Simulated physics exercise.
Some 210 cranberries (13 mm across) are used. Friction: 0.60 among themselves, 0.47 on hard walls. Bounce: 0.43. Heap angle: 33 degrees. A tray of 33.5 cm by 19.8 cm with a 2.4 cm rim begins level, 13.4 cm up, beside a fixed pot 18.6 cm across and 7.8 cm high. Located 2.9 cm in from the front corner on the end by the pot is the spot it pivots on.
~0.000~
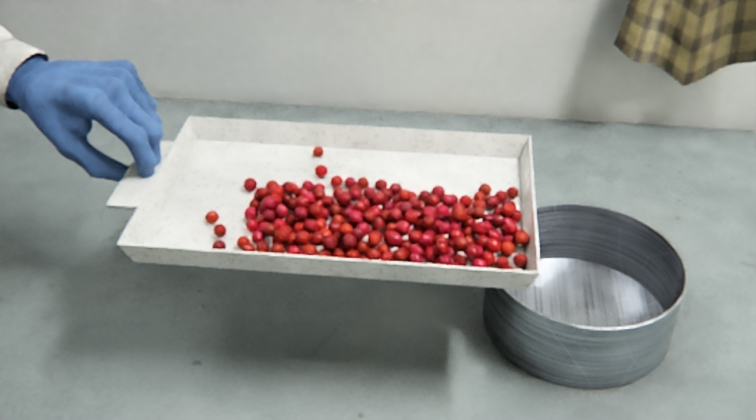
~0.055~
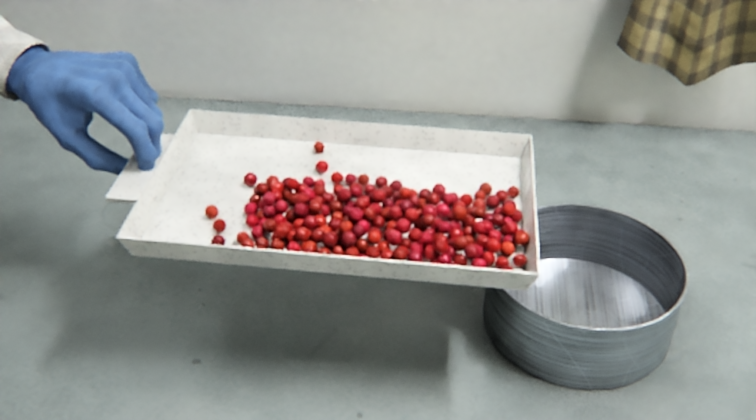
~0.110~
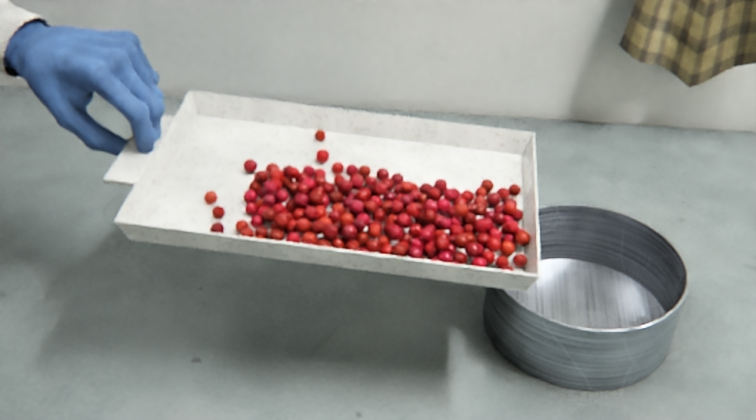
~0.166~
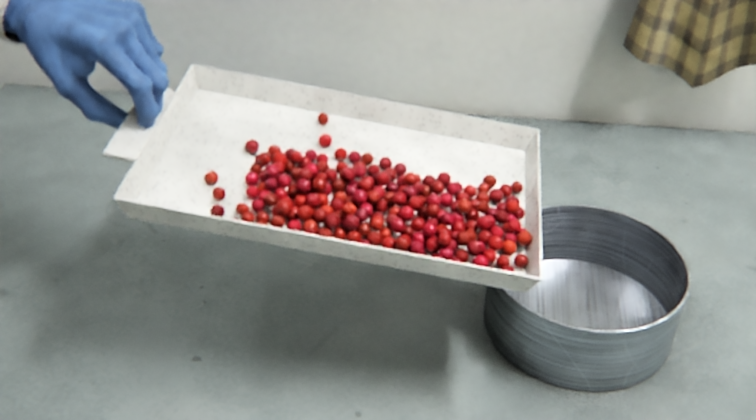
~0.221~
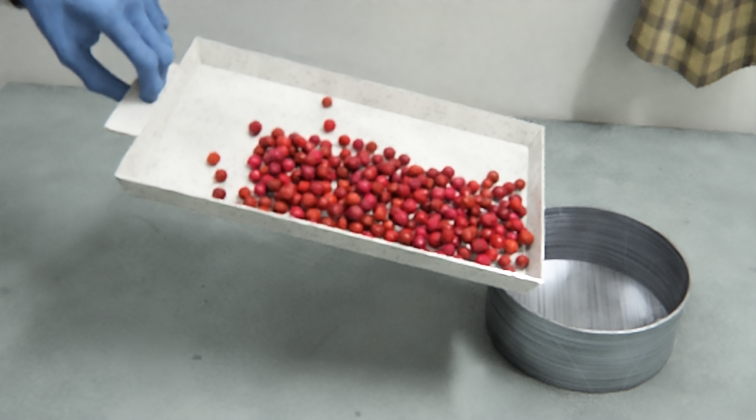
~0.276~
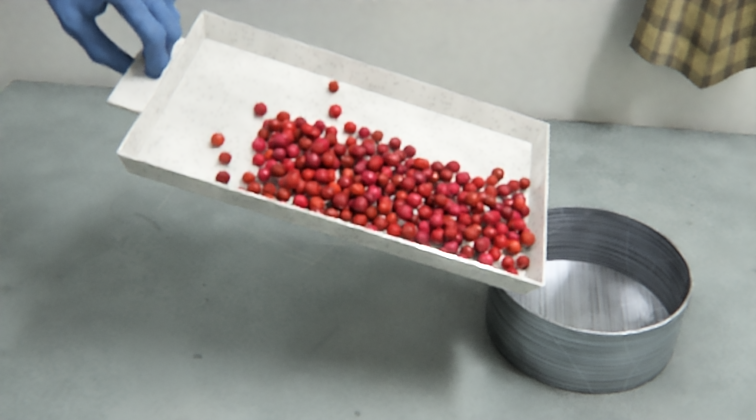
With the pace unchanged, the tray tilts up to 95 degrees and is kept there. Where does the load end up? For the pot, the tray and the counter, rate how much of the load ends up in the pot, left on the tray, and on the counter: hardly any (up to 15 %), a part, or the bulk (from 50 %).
Pot: A part; left on the tray: Hardly any; counter: The bulk.
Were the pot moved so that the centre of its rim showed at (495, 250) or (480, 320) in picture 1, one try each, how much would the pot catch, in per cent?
Close to 0 in a hundred, then close to 35 in a hundred.
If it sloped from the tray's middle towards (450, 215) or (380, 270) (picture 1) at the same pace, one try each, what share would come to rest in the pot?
Approximately 80 percent, then 0 percent.
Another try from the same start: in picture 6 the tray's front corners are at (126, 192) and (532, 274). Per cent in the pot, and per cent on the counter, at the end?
In the pot: 5 per cent; on the counter: 95 per cent.
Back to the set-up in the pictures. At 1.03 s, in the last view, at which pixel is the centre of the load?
The middle of the load should be near (541, 219) then.
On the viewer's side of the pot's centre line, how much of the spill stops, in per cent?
Roughly 100 percent of the spill.
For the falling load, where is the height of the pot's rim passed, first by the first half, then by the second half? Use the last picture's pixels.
At roughly (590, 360) first, later on at (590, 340).
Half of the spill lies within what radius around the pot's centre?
Roughly 18 centimetres.
After 0.73 s, tilt 55 degrees; the tray holds 100 %, the pot 0 %.
Then, at 1.03 s, tilt 80 degrees; the tray holds 80 %, the pot 5 %.
After 1.43 s, tilt 95 degrees; the tray holds 0 %, the pot 25 %.
At rest (2.1 s), pot 30 %, tray 0 %, counter 70 %.
